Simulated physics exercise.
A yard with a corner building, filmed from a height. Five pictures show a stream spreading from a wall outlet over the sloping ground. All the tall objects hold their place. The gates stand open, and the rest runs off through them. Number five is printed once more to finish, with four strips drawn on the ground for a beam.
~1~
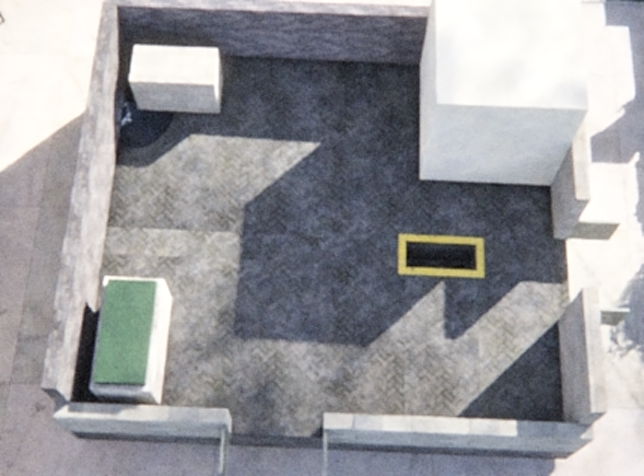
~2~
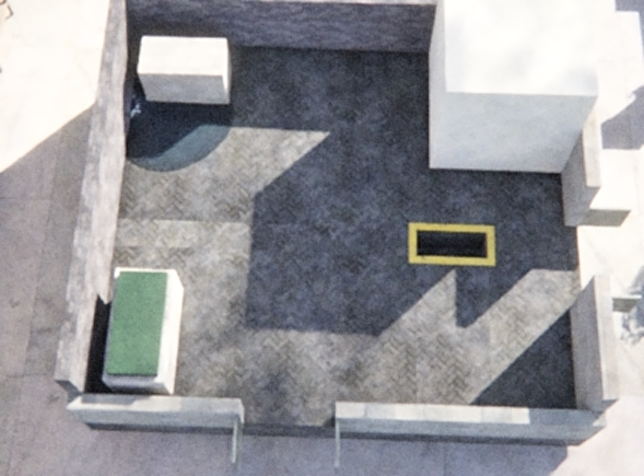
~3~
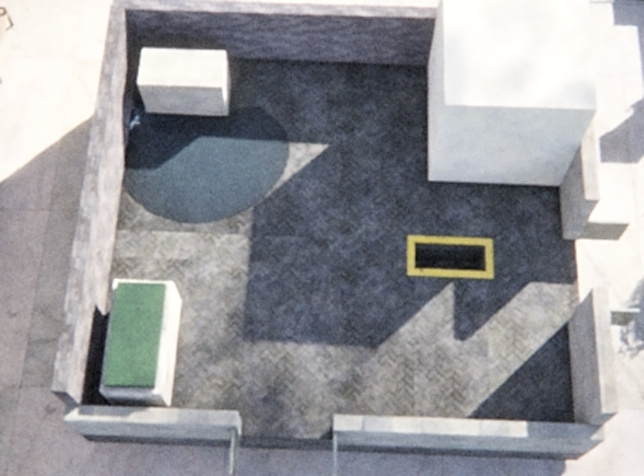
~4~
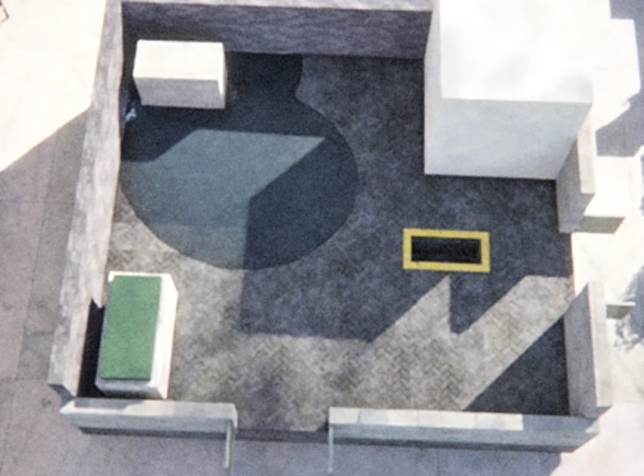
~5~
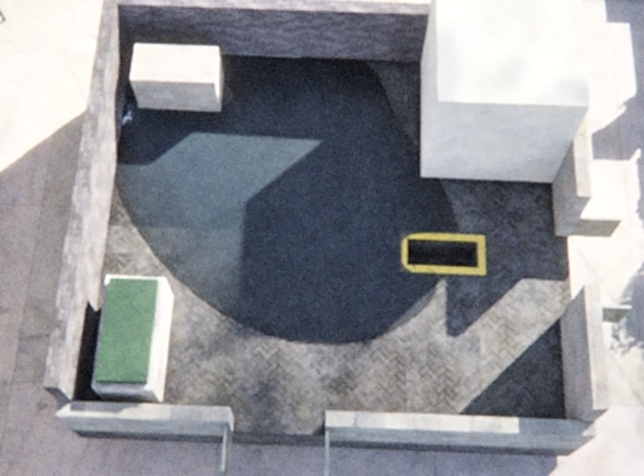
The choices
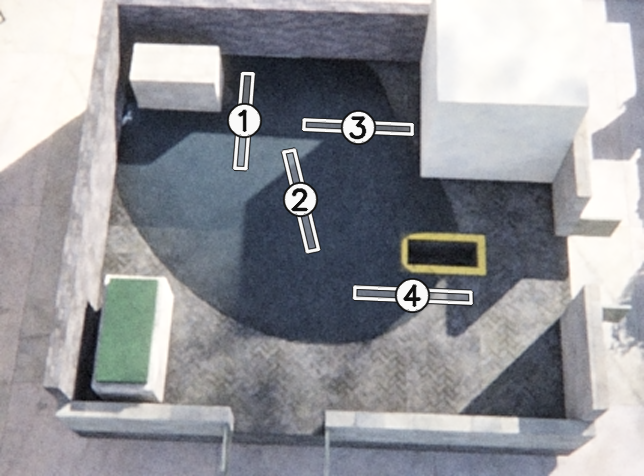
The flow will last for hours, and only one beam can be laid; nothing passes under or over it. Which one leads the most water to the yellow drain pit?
Go for 4.
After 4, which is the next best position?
That is position 3.
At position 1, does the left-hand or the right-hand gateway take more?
More leaves on the right.
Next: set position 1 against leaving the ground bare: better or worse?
Worse.
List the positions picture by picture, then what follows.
The first frame shows outfall at (121, 111); yellow drain pit at (441, 256); open gate at (556, 278); open gate at (278, 422); 2 % of the ground under water, visible out to (165, 117); yellow drain pit still dry.
In the second frame, 6 % of the ground under water, visible out to (225, 122); yellow drain pit still dry.
In the third frame, 14 % of the ground under water, visible out to (277, 171); yellow drain pit still dry.
In the fourth frame, 28 % of the ground under water, visible out to (352, 194); yellow drain pit still dry.
In the fifth frame, 50 % of the ground under water, visible out to (422, 296); yellow drain pit taking water.
In white, 1 from (240, 168) to (247, 73); 2 from (289, 151) to (312, 250); 3 from (304, 124) to (412, 129); 4 from (354, 292) to (470, 297).
With 1, about 27 % of the stream goes into the yellow drain pit, about 69 % out by the gates.
With 2, about 27 % of the stream goes into the yellow drain pit, about 69 % out by the gates.
With 3, about 41 % of the stream goes into the yellow drain pit, about 51 % out by the gates.
With 4, about 53 % of the stream goes into the yellow drain pit, about 41 % out by the gates.
